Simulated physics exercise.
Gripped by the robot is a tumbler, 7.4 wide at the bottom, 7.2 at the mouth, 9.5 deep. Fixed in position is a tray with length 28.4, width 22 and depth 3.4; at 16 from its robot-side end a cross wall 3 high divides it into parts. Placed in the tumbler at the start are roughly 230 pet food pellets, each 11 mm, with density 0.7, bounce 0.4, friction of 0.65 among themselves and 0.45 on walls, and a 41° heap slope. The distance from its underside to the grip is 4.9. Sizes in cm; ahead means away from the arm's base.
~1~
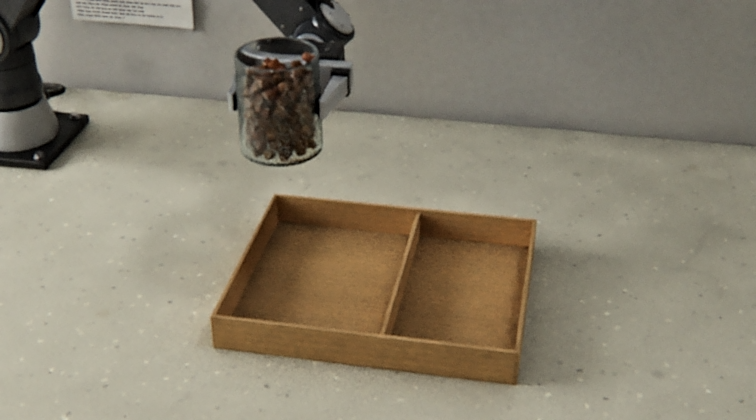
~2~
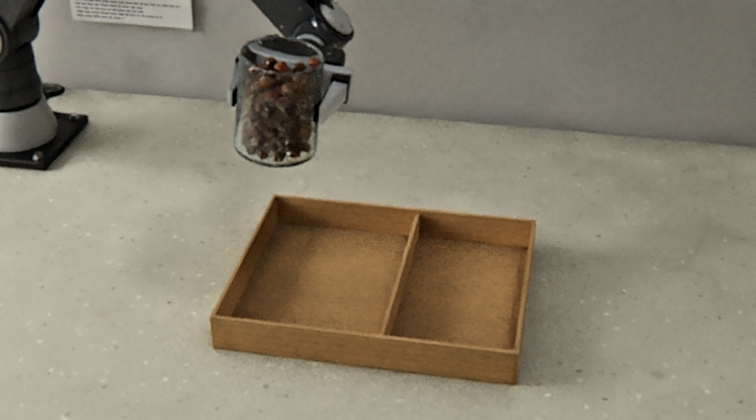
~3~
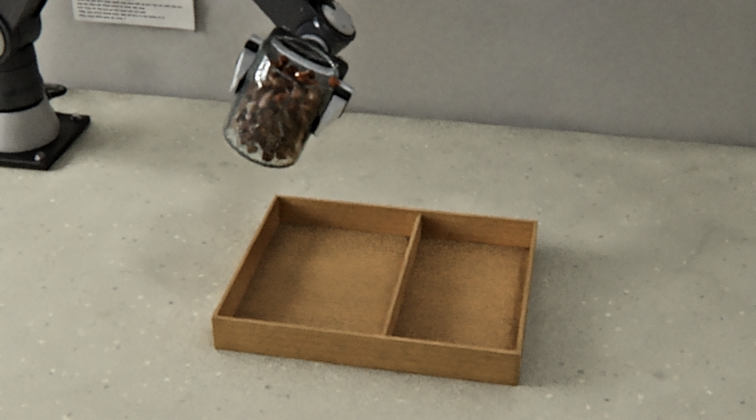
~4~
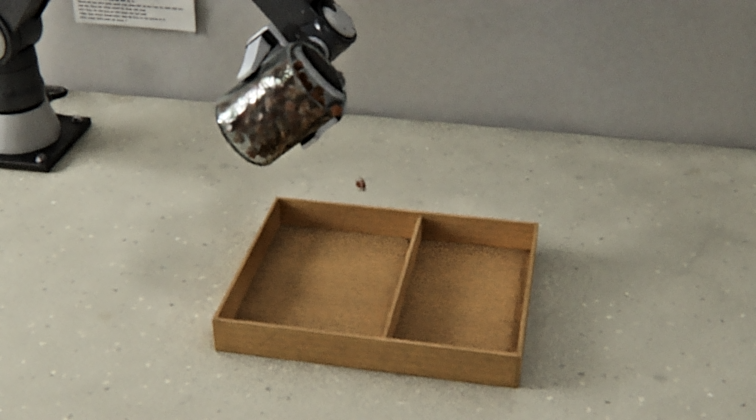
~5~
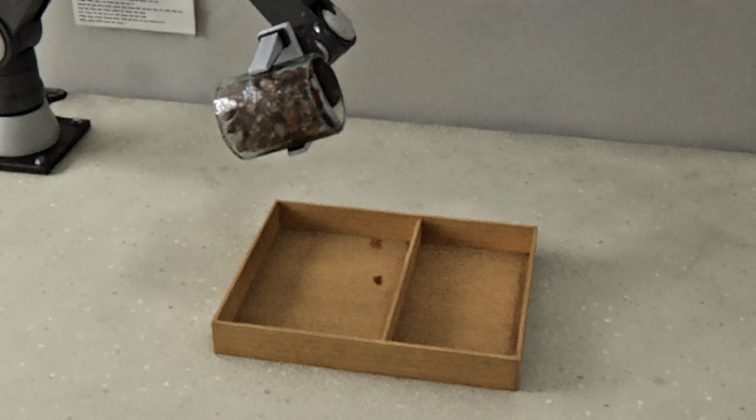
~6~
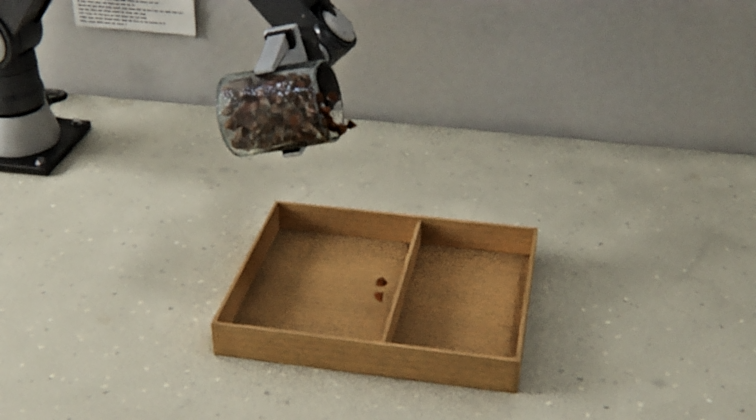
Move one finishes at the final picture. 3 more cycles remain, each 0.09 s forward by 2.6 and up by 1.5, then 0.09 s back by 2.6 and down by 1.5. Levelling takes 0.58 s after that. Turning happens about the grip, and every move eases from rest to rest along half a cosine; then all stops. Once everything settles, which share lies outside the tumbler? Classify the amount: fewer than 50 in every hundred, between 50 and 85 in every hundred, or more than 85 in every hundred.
Between 50 and 85 in every hundred.
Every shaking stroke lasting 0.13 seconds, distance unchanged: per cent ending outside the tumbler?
In that case around 30 per cent.
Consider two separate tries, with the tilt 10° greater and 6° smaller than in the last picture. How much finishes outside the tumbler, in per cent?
Estimates, in order: 80 % and 50 %.
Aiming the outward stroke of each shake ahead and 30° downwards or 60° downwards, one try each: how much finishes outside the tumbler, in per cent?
15 and 10 %.
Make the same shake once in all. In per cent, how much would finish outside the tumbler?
Expected share: About 30 %.
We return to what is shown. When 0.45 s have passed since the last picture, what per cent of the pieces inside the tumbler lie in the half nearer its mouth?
45 %.
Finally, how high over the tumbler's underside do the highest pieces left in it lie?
The top sits some 5.5 cm up.
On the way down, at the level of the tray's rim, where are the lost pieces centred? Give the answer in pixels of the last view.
Near (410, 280).
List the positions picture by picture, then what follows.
Tumbler middle at (279, 103), level; upper third of the load around (280, 86), from x 245 to 315, top at y 55; 231 in the tumbler, in the first picture.
Tumbler middle at (279, 103), tilted 7° forward; upper third of the load around (280, 86), from x 240 to 315, top at y 65, in the second picture.
Tumbler middle at (280, 103), tilted 26° forward; upper third of the load around (281, 87), from x 235 to 335, top at y 60, in the third picture.
Tumbler middle at (280, 105), tilted 49° forward; upper third of the load around (279, 90), from x 225 to 360, top at y 65; 229 in the tumbler, 2 in flight or on a rim, in the fourth picture.
Tumbler middle at (279, 107), tilted 68° forward; upper third of the load around (276, 90), from x 225 to 380, top at y 70; 229 in the tumbler, 2 in the robot-side part, in the fifth picture.
Tumbler middle at (280, 109), tilted 75° forward; upper third of the load around (268, 92), from x 230 to 380, top at y 75; 229 in the tumbler, 2 in the robot-side part, in the sixth picture.
Then, 0.45 s later, tilted 75° forward, highest piece 24 above the table; 123 in the tumbler, 46 in the far-side part, 27 in the robot-side part, 35 in flight or on a rim.
Then, 0.90 s later, tilted 24° forward, highest piece 24 above the table; 94 in the tumbler, 69 in the far-side part, 67 in the robot-side part, 1 on the table or floor.
Then, 1.32 s later, level, highest piece 22 above the table; 94 in the tumbler, 69 in the far-side part, 67 in the robot-side part, 1 on the table or floor.
Then, 2.37 s later, level, highest piece 22 above the table; 94 in the tumbler, 69 in the far-side part, 67 in the robot-side part, 1 on the table or floor.
At rest, 94 in the tumbler, 69 in the far-side part, 67 in the robot-side part, 1 on the table or floor. That is 59 % outside the tumbler.
